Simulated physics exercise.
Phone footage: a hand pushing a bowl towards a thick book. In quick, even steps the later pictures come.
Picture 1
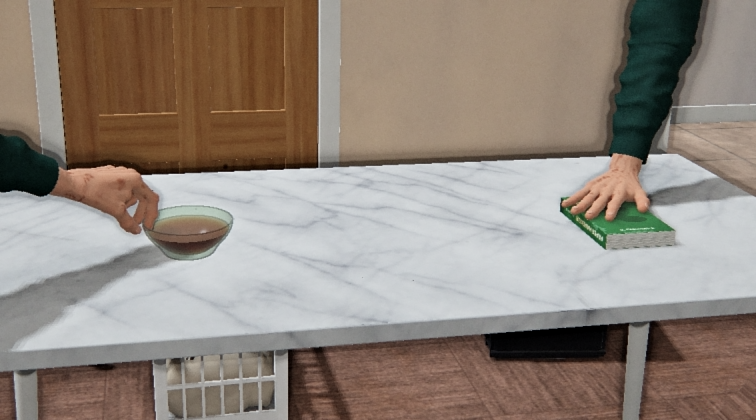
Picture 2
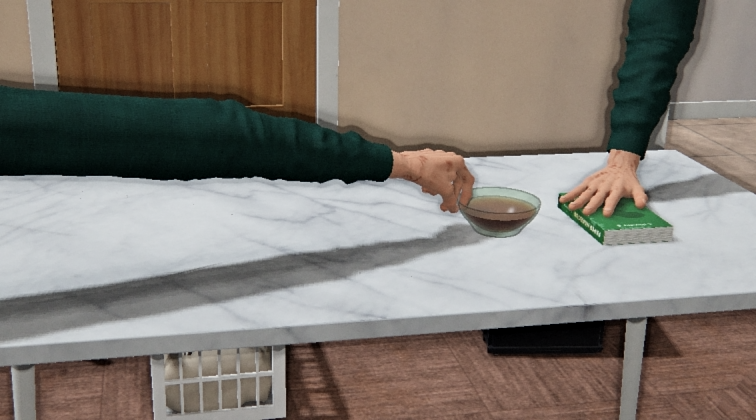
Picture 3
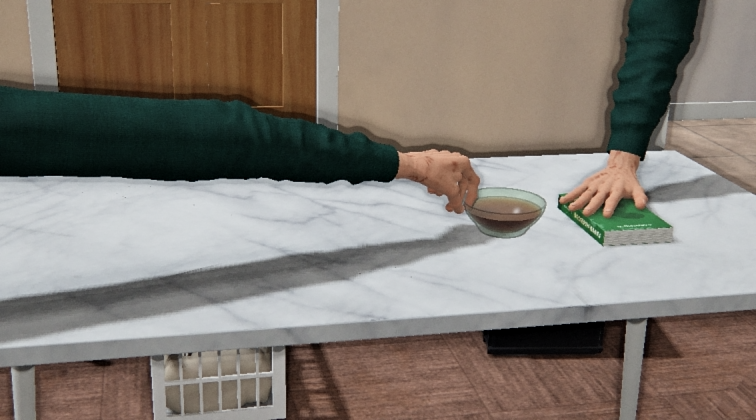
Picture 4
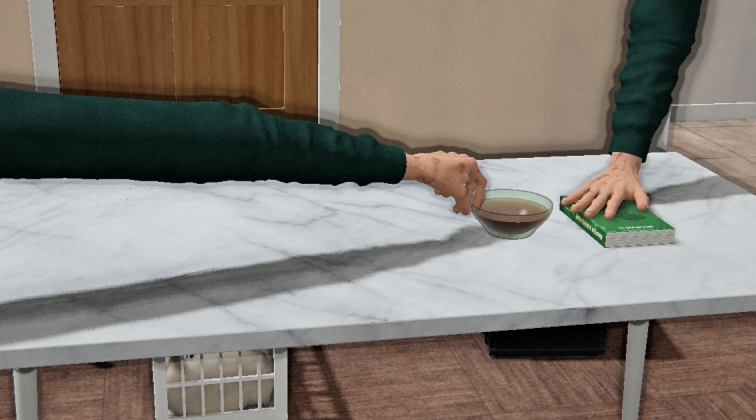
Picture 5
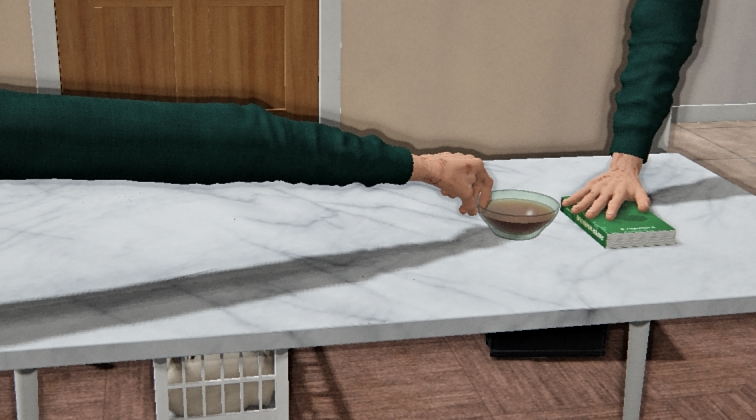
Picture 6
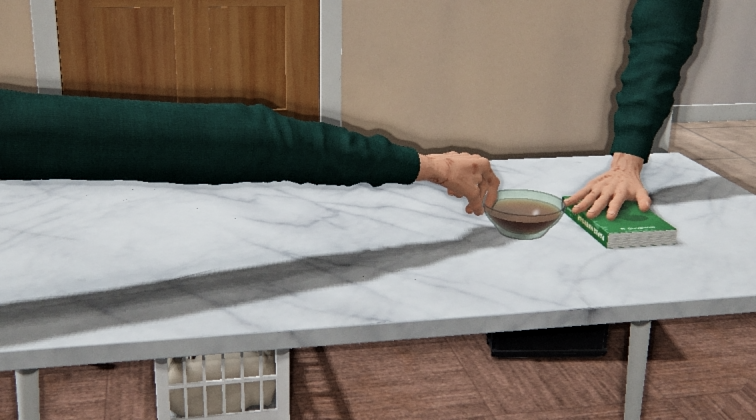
A glass bowl of brown liquid being pushed right across a marble table by one hand, another hand resting on a green book.
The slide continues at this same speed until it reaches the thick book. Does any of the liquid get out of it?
No - the liquid stays inside.
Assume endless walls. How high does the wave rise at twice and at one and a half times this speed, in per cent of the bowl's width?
Roughly 15 percent, then roughly 10 percent.
Next, the bowl meets the thick book.
After that, the tea surges up the wall; the wave climbs under half way to the rim.
Finally, the bowl stands at the thick book; its rim is dry.
